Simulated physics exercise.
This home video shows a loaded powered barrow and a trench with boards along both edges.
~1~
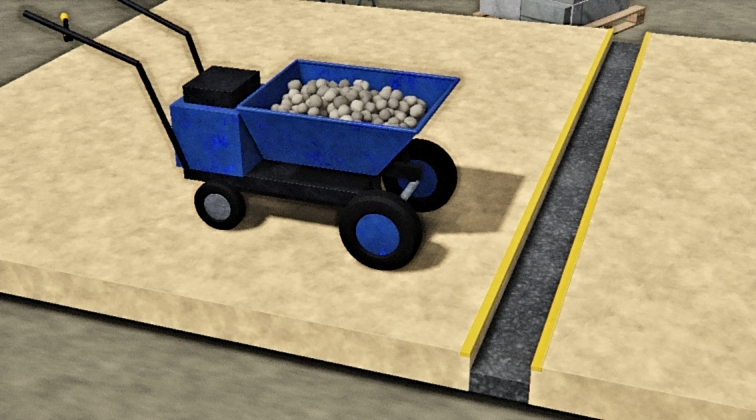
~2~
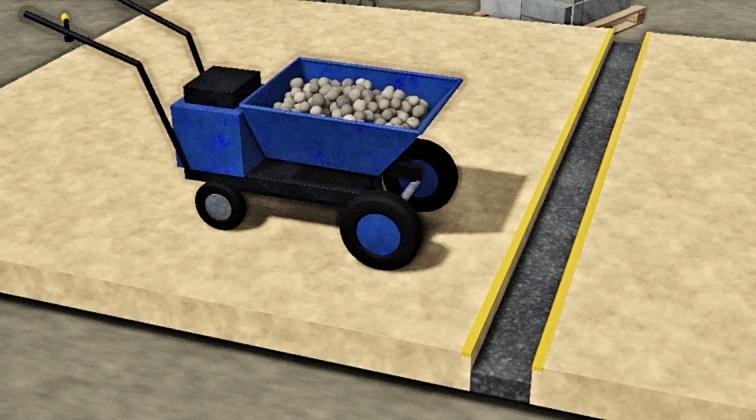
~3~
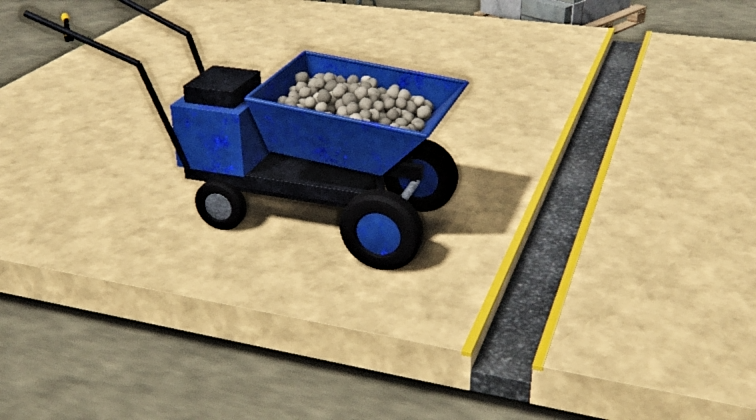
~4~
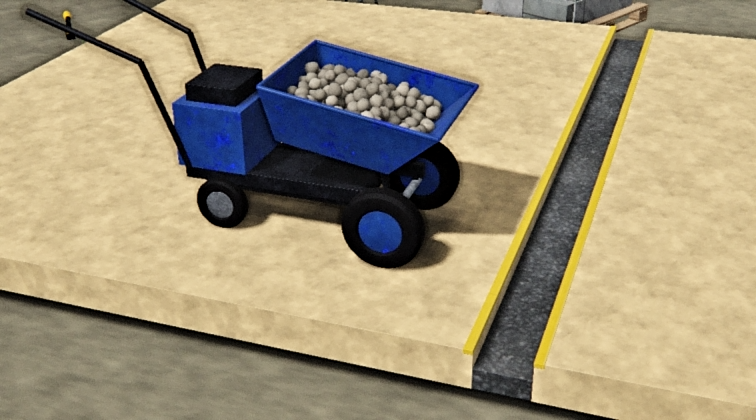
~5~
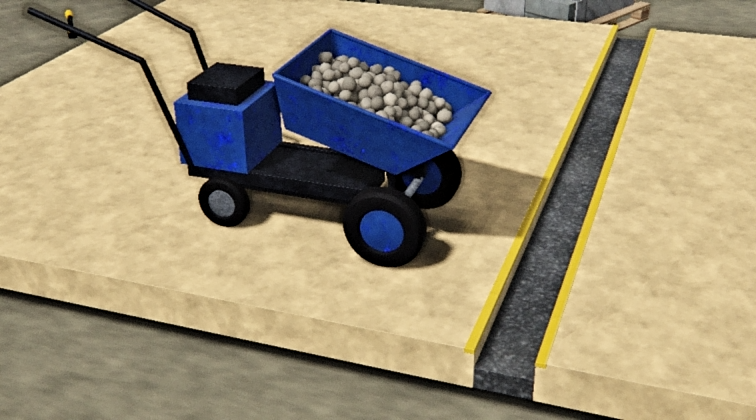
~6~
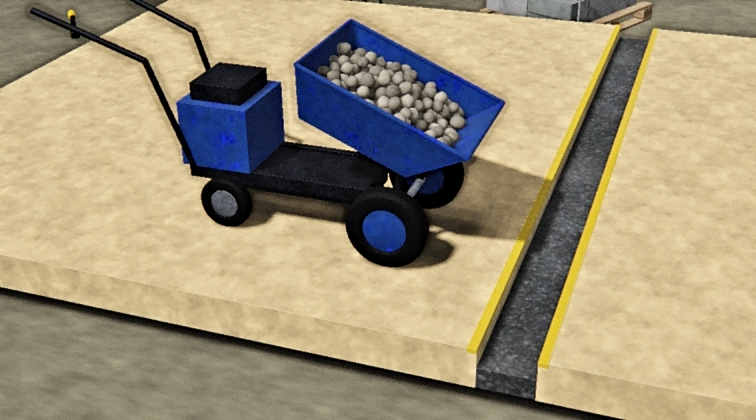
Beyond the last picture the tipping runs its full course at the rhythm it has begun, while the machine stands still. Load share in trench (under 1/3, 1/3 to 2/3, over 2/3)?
I expect the trench to receive a third to two thirds of the load.
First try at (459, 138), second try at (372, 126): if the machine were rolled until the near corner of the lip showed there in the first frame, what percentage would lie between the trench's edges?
Roughly 20 per cent at the first spot and 50 per cent at the second.
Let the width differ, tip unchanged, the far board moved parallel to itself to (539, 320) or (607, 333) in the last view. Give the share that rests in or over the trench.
Well, it'd be something like 40 per cent the first time and 90 per cent the second.
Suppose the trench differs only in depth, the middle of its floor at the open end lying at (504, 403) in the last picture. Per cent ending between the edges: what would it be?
The share would be around 90 per cent.
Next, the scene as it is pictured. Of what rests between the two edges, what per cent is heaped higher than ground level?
Estimate: Near 35 in a hundred.
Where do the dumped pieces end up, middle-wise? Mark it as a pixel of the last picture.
Last view, resting centre - approx. (557, 253).
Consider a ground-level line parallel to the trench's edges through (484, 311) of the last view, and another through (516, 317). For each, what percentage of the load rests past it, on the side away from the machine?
Result, first then second: 80 %, 60 %.
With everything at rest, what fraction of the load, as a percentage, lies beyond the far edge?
Roughly 20 in a hundred.
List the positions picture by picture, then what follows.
Lip of the skip near (417, 132), level; top of the load near (341, 104), river pebbles; first edge of the trench near (482, 314); far edge near (550, 327), the trench under half as wide as the skip, and shallow for its width, in the first picture.
Lip of the skip near (420, 133), tipped barely; top of the load near (344, 103), in the second picture.
Lip of the skip near (427, 136), tipped barely; top of the load near (333, 98), in the third picture.
Lip of the skip near (438, 140), tipped a little; top of the load near (333, 89), in the fourth picture.
Lip of the skip near (452, 148), tipped clearly; top of the load near (347, 82), in the fifth picture.
Lip of the skip near (467, 159), tipped clearly; top of the load near (354, 70); first edge of the trench near (489, 311); far edge near (557, 324), in the sixth picture.
Shortly afterwards, skip tipped steeply; the whole lot in the skip.
Next, skip tipped right over; near half in the skip; near half in or heaped over the trench; a little beyond it; only a few falling.
Some moments later, skip tipped right over; near a quarter in the skip; only a few short of the trench; near half in or heaped over the trench; near a quarter beyond it.
In the end, skip tipped right over; near a quarter in the skip; only a few short of the trench; near half in or heaped over the trench; near a quarter beyond it.
